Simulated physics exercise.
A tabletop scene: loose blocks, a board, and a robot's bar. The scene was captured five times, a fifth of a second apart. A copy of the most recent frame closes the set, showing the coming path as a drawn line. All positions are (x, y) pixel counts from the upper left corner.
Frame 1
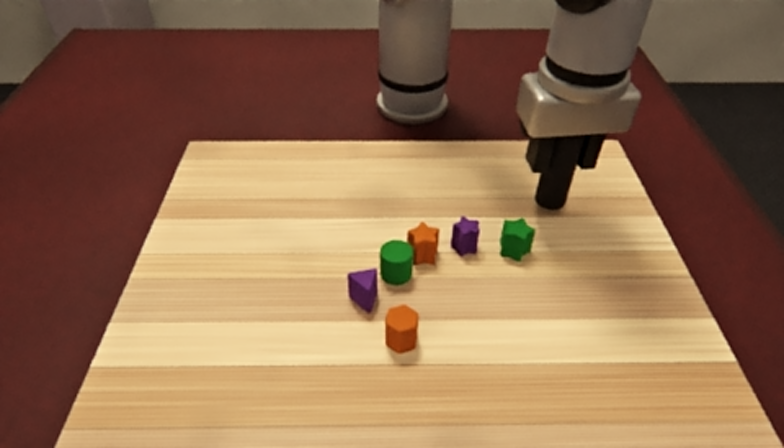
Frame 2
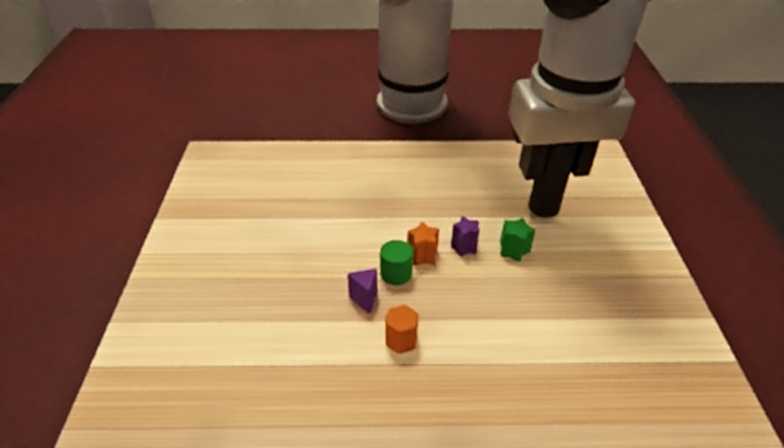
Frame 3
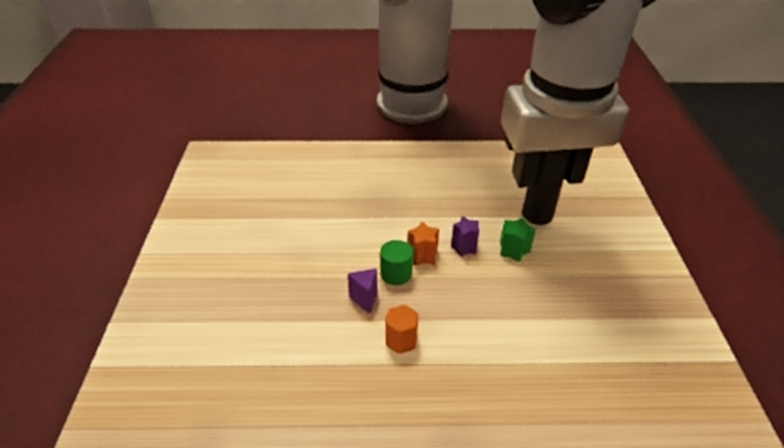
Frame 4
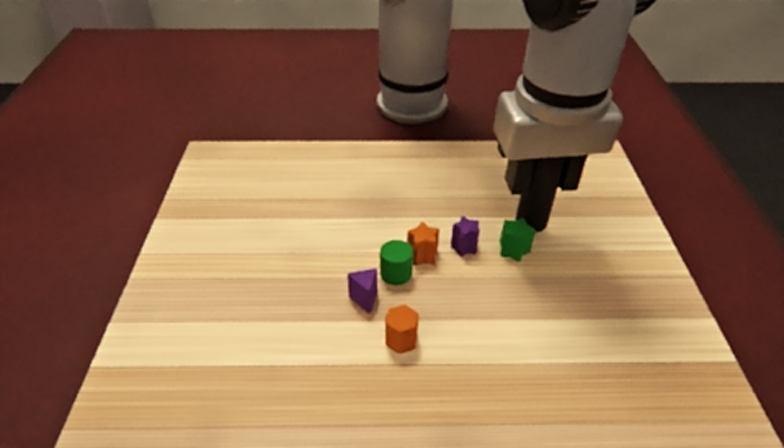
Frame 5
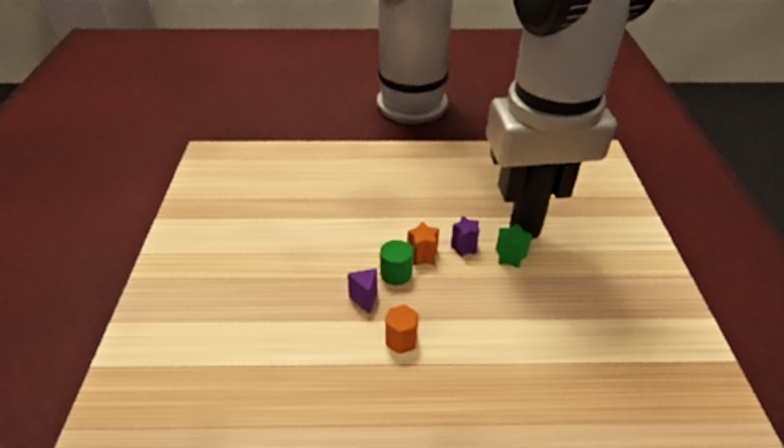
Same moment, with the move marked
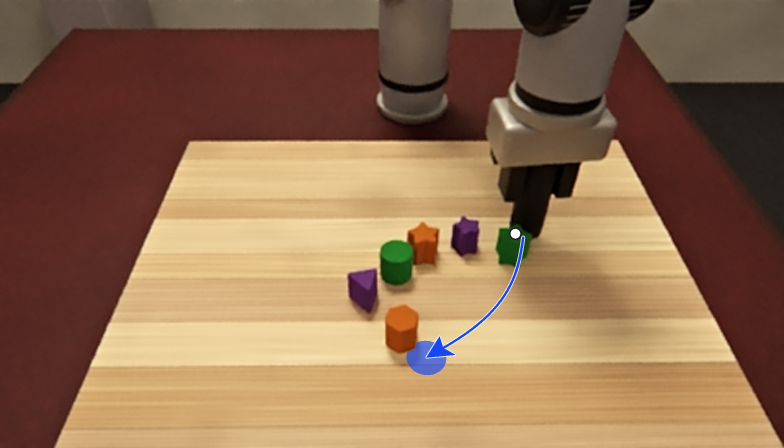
A robot arm with a black bar stands over the far right of a pale wooden board on a dark red table, seen from above at a fixed angle. Near the middle sit an orange hexagonal block, a purple triangular one, a green cylinder, and orange, purple and green stars. The bar moves slowly nearer and leftward, then nudges the green star slightly.
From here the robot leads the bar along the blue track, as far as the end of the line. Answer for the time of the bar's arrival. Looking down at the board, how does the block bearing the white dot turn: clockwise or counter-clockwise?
Answer: Against the clock.
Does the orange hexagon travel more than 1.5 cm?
Final answer: No.
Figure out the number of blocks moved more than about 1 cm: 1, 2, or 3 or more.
The result: One block.
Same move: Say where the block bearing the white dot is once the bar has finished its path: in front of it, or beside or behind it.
The bar moves past it.
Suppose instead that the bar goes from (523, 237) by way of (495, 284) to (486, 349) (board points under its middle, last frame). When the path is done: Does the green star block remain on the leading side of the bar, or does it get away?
I think it holds its spot in front.
Path on the board, from (523, 237) over (513, 280) and (480, 322) to (426, 358); the dot is on the green star block.
What follows on the original path. One third of the way, bar at (515, 272); green star block at (499, 278).
Two thirds of the way, bar at (482, 314); green star block at (474, 327), turned 25° anticlockwise.
At the end, bar at (427, 349); orange hexagon at (398, 317), turned 20° clockwise; purple star block in place; green star block at (457, 358), turned 95° anticlockwise.
